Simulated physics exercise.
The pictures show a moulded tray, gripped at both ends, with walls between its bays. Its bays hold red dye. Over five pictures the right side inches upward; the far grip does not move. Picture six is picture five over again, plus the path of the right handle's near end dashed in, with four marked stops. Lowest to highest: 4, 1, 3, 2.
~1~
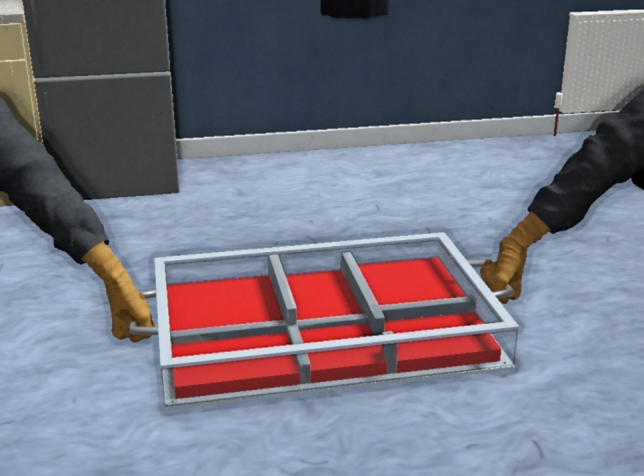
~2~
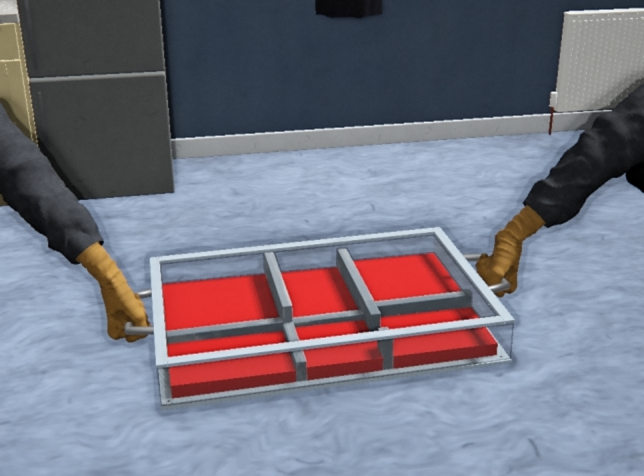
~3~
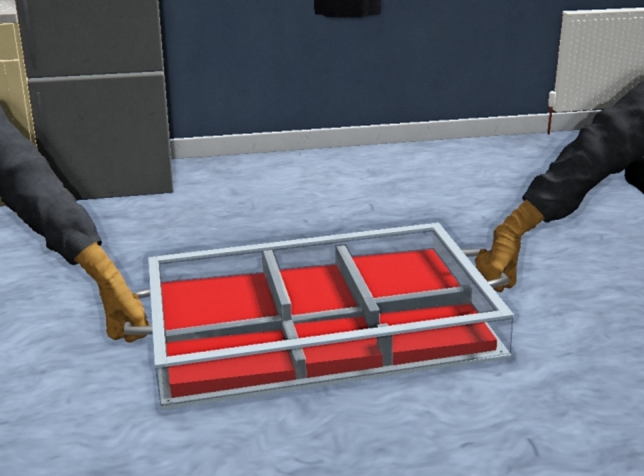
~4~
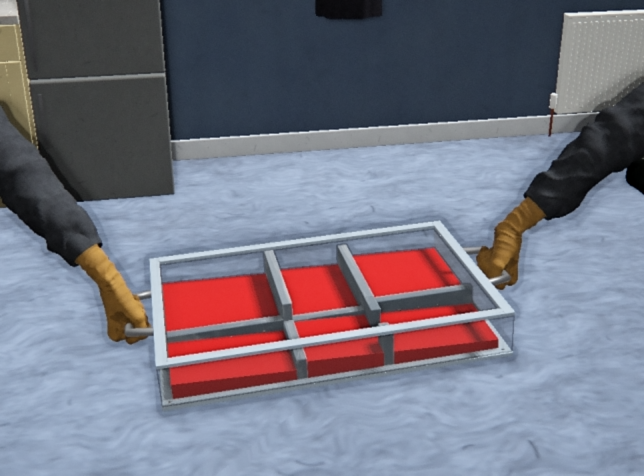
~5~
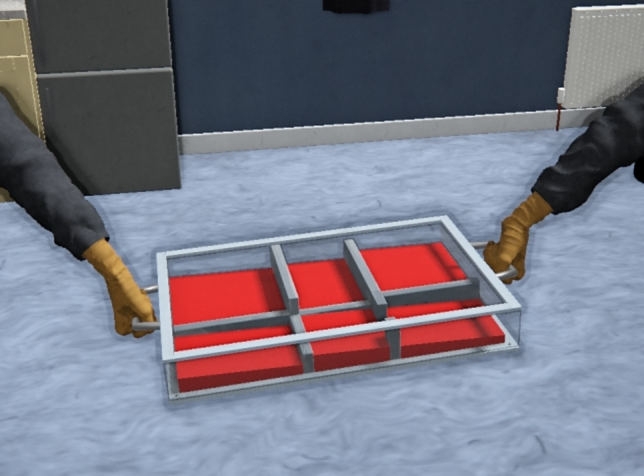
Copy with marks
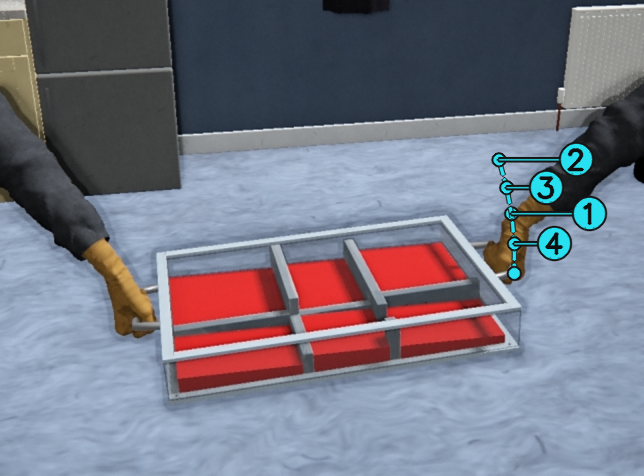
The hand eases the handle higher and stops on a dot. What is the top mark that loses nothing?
Choose 3.
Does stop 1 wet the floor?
No, not at all.
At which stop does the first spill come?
That is stop 2.
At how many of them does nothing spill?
Three.
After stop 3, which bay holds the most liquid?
That is the back left bay.
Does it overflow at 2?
Yes.
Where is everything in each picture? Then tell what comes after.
In the first frame, the tray is level; deepest in the back right bay, at (407, 286), shallowest in the back middle; right handle at (498, 277).
In the second frame, tipped about 1° down to the left; no wall is crossed; right handle at (494, 271).
In the third frame, tipped about 2° down to the left; no wall is crossed; right handle at (493, 266).
In the fourth frame, tipped about 3° down to the left; no wall is crossed; right handle at (494, 264).
In the fifth frame, tipped about 3° down to the left; deepest in the back right bay, at (410, 270), shallowest in the front right; right handle at (501, 258).
On the marked copy, 1 at (511, 213); 2 at (498, 159); 3 at (506, 187); 4 at (514, 243).
Choosing 1, nothing spills; the back left bay holds the most.
Choosing 2, about 5 % goes over the rim.
Choosing 3, nothing spills; the back left bay holds the most.
Choosing 4, nothing spills; the back left bay holds the most.
